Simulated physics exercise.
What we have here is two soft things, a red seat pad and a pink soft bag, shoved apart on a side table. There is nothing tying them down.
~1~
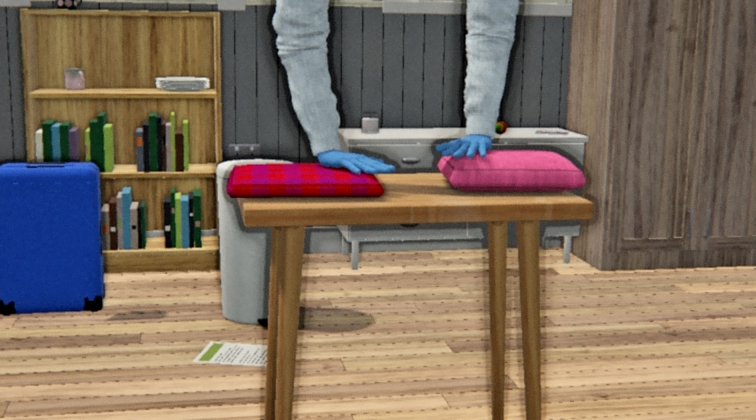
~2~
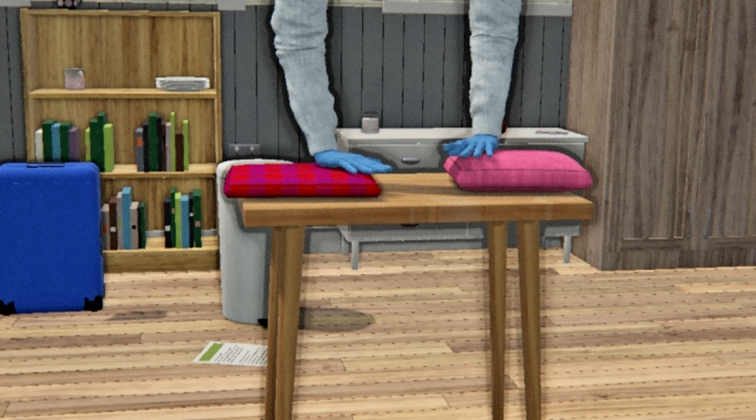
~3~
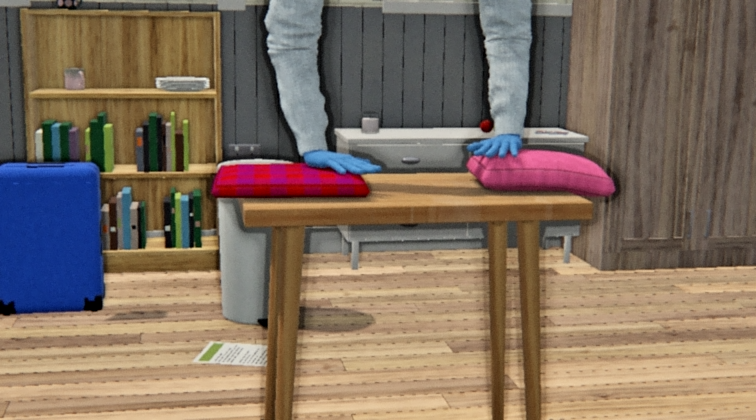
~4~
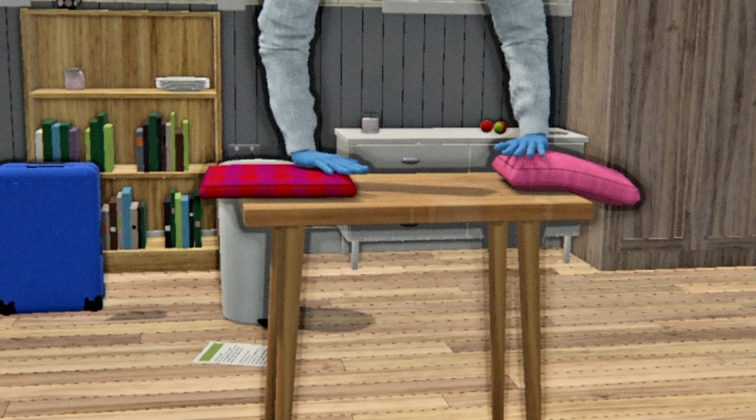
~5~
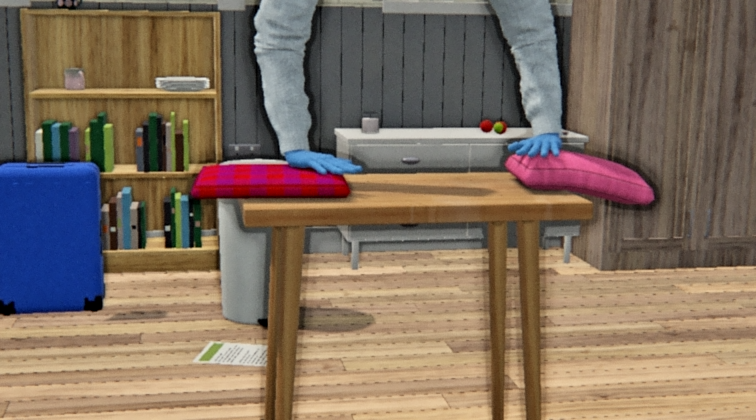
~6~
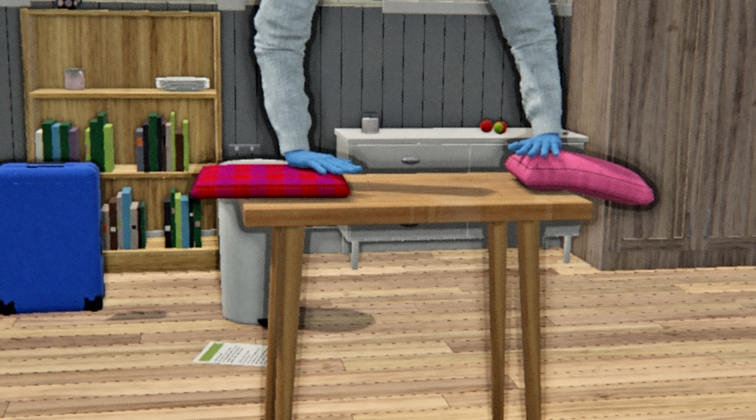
Blue-gloved hands pushing a red checked cushion left and a pink cushion right, each partly past the edges of a wooden table.
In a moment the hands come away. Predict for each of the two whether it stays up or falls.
As I see it, the red seat pad keeps its perch, the pink soft bag drops off.
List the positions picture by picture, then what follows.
In the first picture, seat pad tip (232, 187); soft bag tip (575, 177).
In the second picture, seat pad tip (229, 186); soft bag tip (581, 177).
In the third picture, seat pad tip (217, 187); soft bag tip (603, 184).
In the fourth picture, seat pad tip (204, 187); soft bag tip (627, 194).
In the fifth picture, seat pad tip (198, 187); soft bag tip (642, 193).
In the sixth picture, seat pad tip (197, 187), about a third past the edge; soft bag tip (641, 194), well over half past the edge.
Then, 0.38 s on from there, seat pad as it was left; soft bag falling near (585, 256).
Then, 0.72 s on from there, seat pad as it was left; soft bag on the floor.
In the end, seat pad as it was left; soft bag on the floor. The red seat pad stays up there and the pink soft bag tips over and falls.
